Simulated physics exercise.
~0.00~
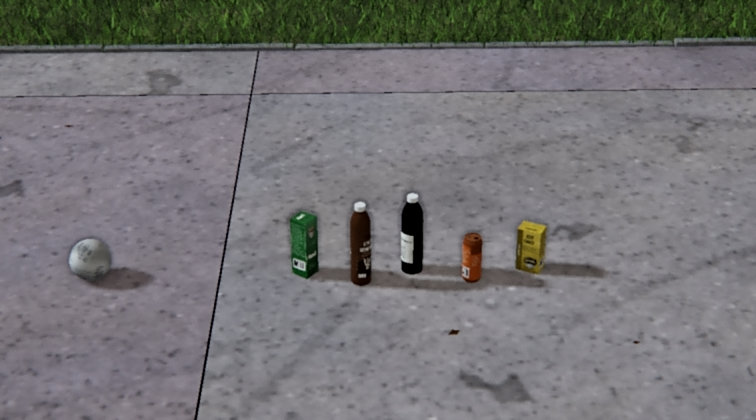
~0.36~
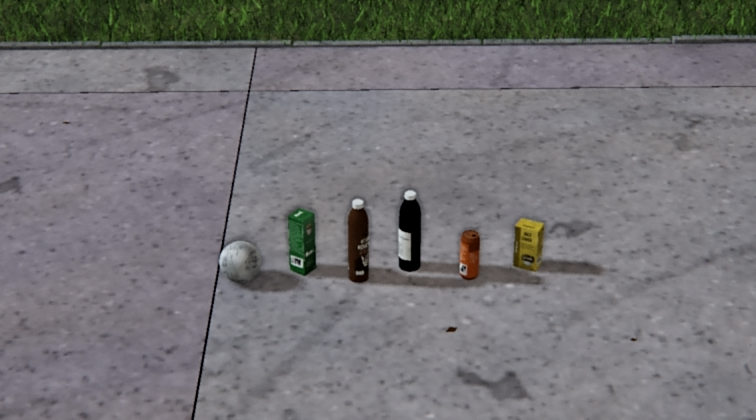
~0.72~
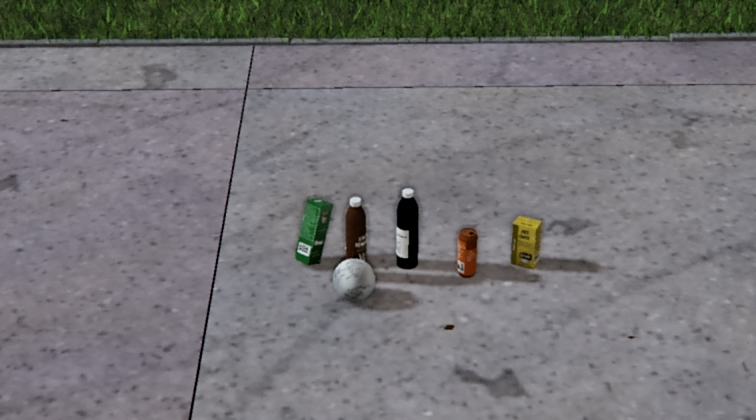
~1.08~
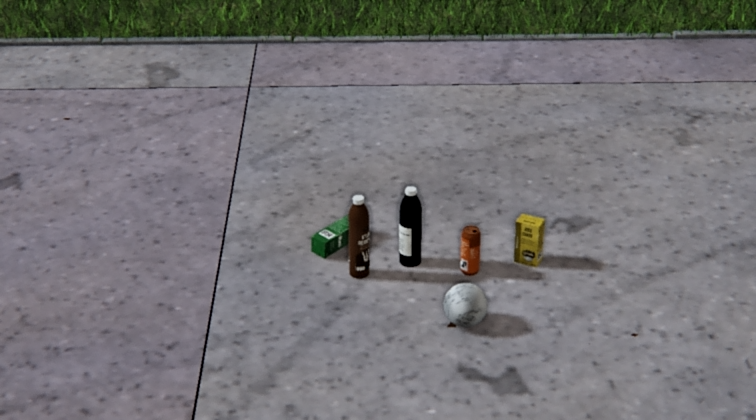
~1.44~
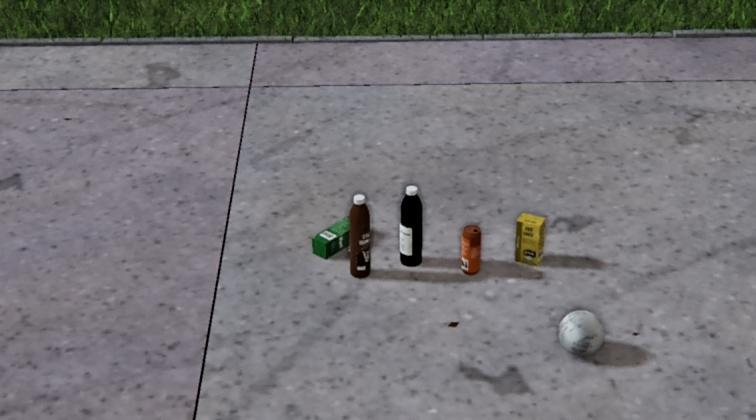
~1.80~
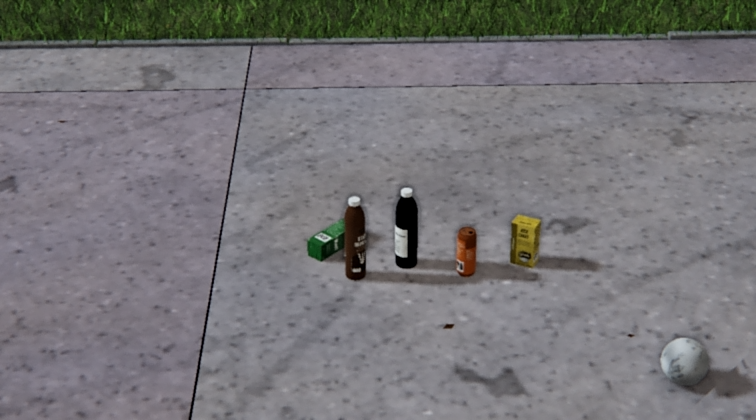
The clip opens on a pale speckled ball at the left of a paved surface, with a green carton, a brown bottle, a black bottle, an orange can and a yellow carton standing in a loose row to its right. The ball rolls right toward the green carton. As it passes in front of the brown bottle, the green carton leans over to the right. The carton then topples onto its side behind the brown bottle, while the ball rolls on toward the lower right. It ends near the right edge, with the other four items still upright.
